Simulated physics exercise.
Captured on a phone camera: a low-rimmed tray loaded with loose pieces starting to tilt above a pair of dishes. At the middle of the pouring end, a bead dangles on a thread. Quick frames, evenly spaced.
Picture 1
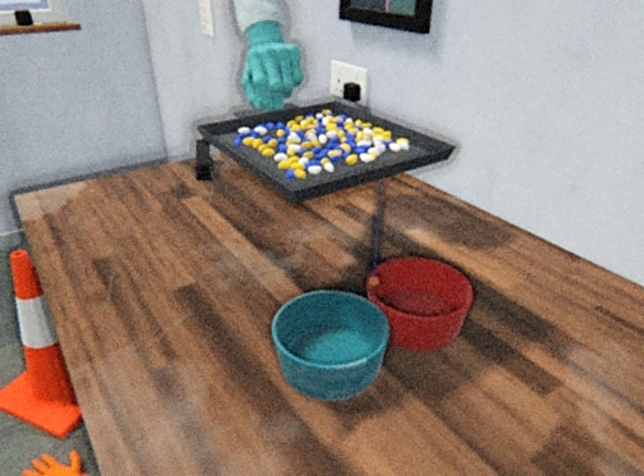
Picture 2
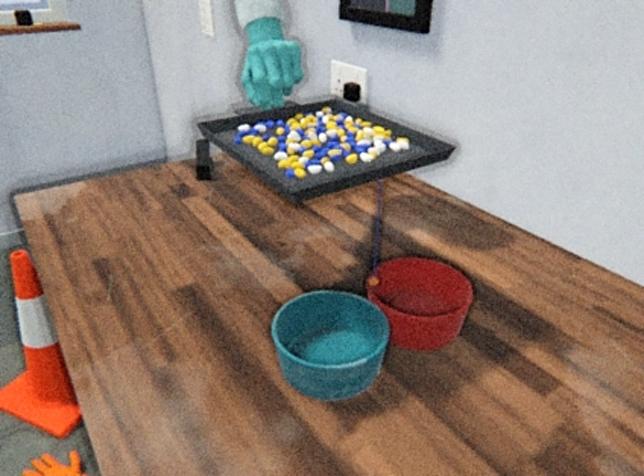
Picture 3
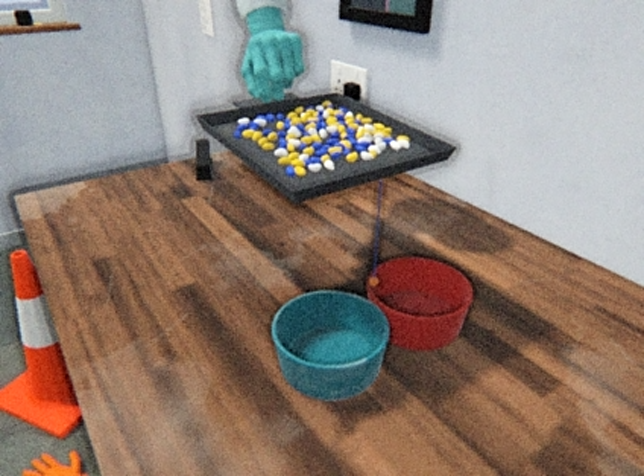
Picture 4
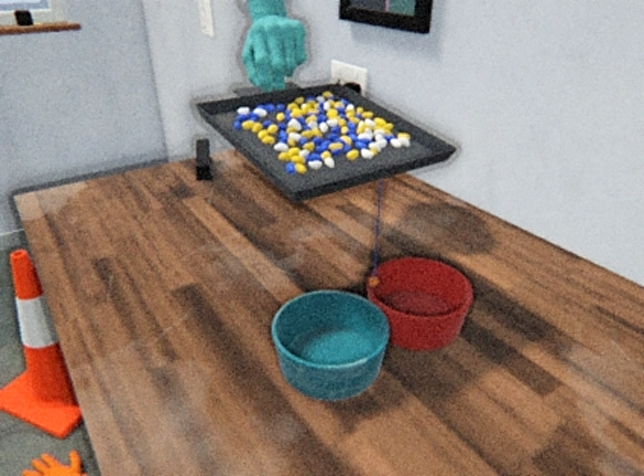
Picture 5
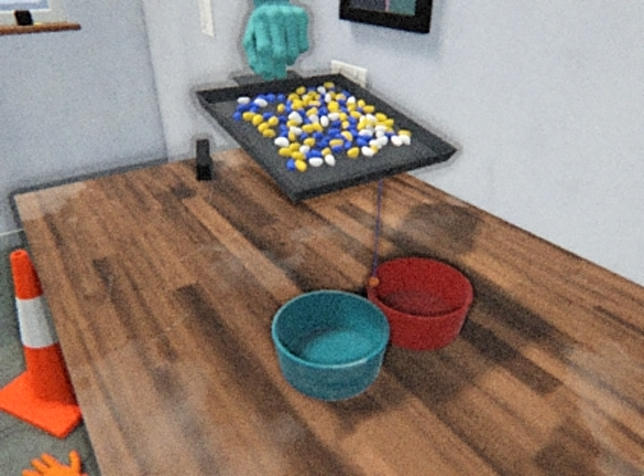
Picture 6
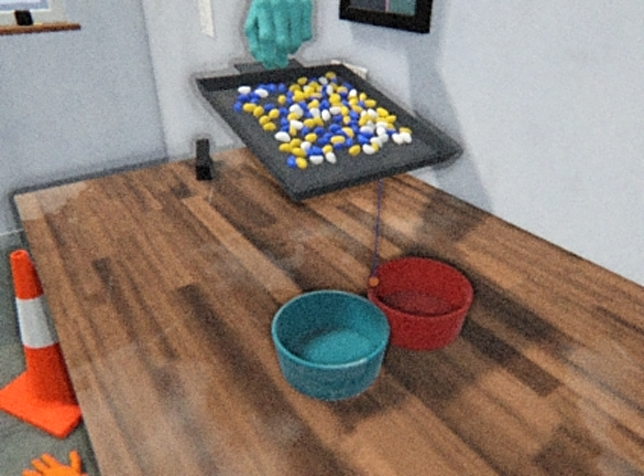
A teal-gloved hand raised the back of a dark tray of blue, yellow and white jelly beans, tilting it gradually toward the front, while the teal and red dishes below stayed still.
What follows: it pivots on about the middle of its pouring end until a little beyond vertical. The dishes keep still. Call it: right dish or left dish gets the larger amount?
Right dish.
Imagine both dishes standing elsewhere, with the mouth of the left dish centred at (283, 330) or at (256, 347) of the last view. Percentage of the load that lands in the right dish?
It would be roughly 20 per cent, followed by roughly 20 per cent.
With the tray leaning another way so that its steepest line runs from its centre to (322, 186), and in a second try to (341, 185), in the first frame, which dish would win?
The leftmost dish; the leftmost dish.
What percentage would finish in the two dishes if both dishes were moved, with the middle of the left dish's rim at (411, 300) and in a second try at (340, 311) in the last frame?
In order: 60 per cent and 60 per cent.
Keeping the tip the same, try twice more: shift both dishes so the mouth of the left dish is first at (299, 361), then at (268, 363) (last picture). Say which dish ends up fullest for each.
The dish to the right at the first, the dish to the right at the second.
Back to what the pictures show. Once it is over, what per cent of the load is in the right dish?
About 50 per cent.
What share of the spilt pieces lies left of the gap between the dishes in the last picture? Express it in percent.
Estimate: Near 0 per cent.
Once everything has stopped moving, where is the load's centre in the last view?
I'd put the middle somewhere around (420, 333).
Shortly afterwards, tray tipped steeply; all but a few on the tray; only a few in the air.
Next, tray tipped right over; near two thirds on the tray; a little in the right dish; a little outside both; near a quarter in the air.
Some moments later, tray tipped past a quarter turn; near a quarter in the left dish; near half in the right dish; near a third outside both.
In the end, tray tipped past a quarter turn; near a quarter in the left dish; near half in the right dish; near a third outside both.
